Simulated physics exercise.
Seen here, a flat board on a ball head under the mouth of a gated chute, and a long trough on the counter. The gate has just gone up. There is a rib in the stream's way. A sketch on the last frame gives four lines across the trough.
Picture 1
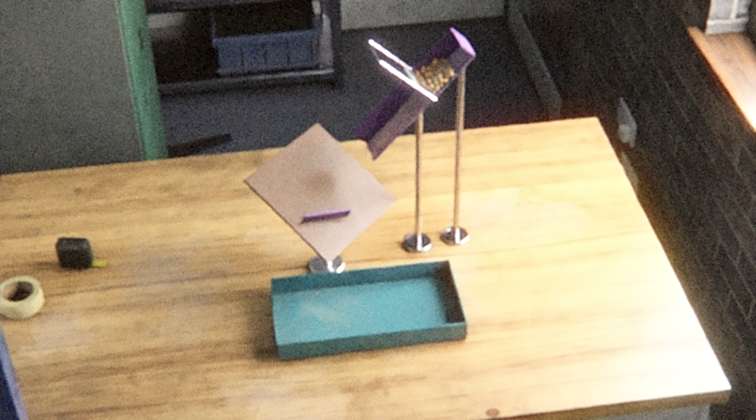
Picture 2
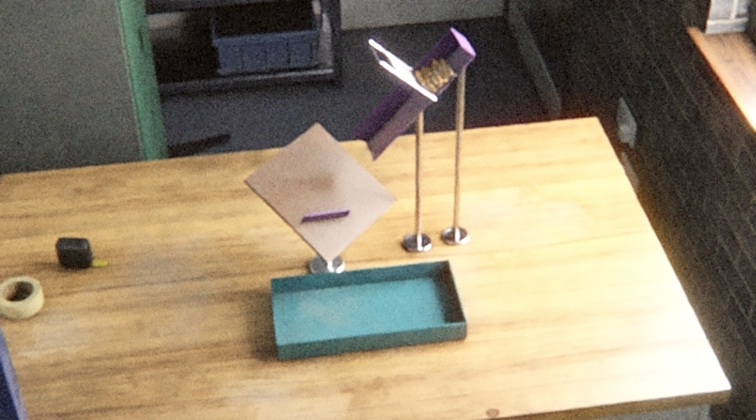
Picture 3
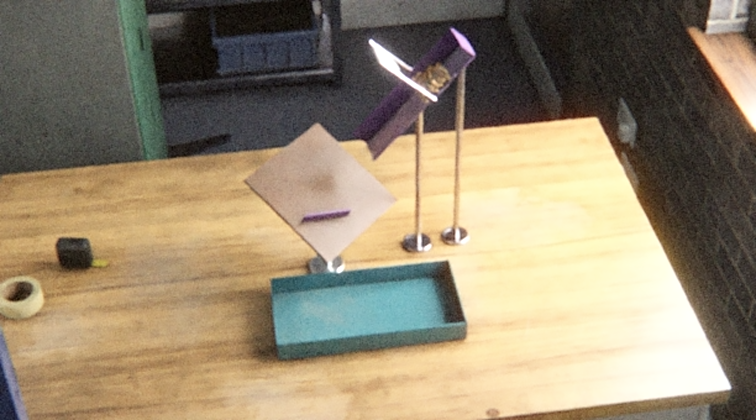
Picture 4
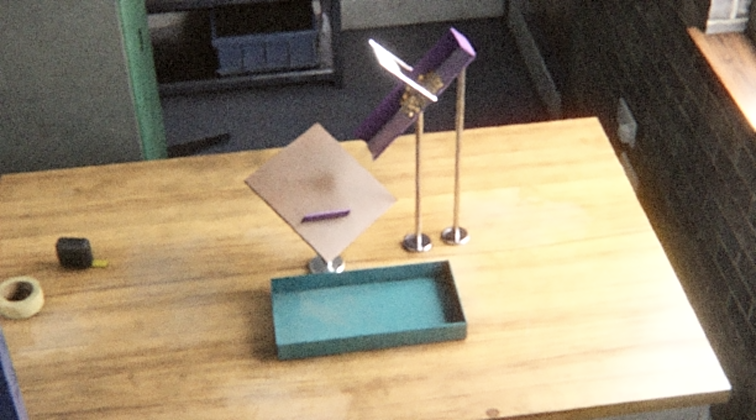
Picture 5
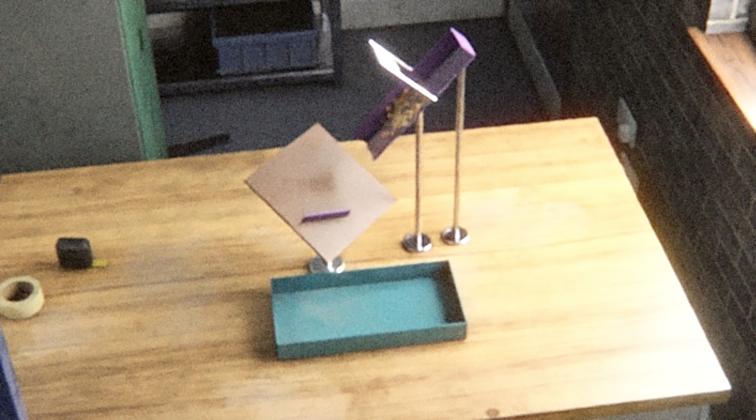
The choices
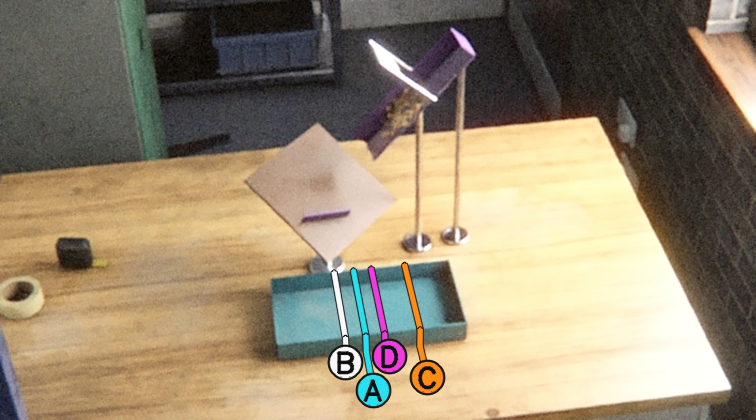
Small wooden beads sliding down a sloping purple chute towards its lower left end, above a tilted board and an empty teal trough.
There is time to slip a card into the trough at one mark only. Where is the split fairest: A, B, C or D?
It is C.
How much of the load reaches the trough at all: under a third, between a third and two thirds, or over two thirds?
It is between a third and two thirds.
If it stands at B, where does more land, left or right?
Right.
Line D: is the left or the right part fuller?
The right side.
On the marked copy, line A crosses the front rim at (365, 334); line B crosses the front rim at (345, 337); line C crosses the front rim at (420, 328); line D crosses the front rim at (384, 332).
With A, of what is caught, about a quarter on the left of the divider, most on the right.
With B, of what is caught, about a quarter on the left of the divider, most on the right.
With C, of what is caught, about two thirds on the left of the divider, about a third on the right.
With D, of what is caught, about a quarter on the left of the divider, most on the right.
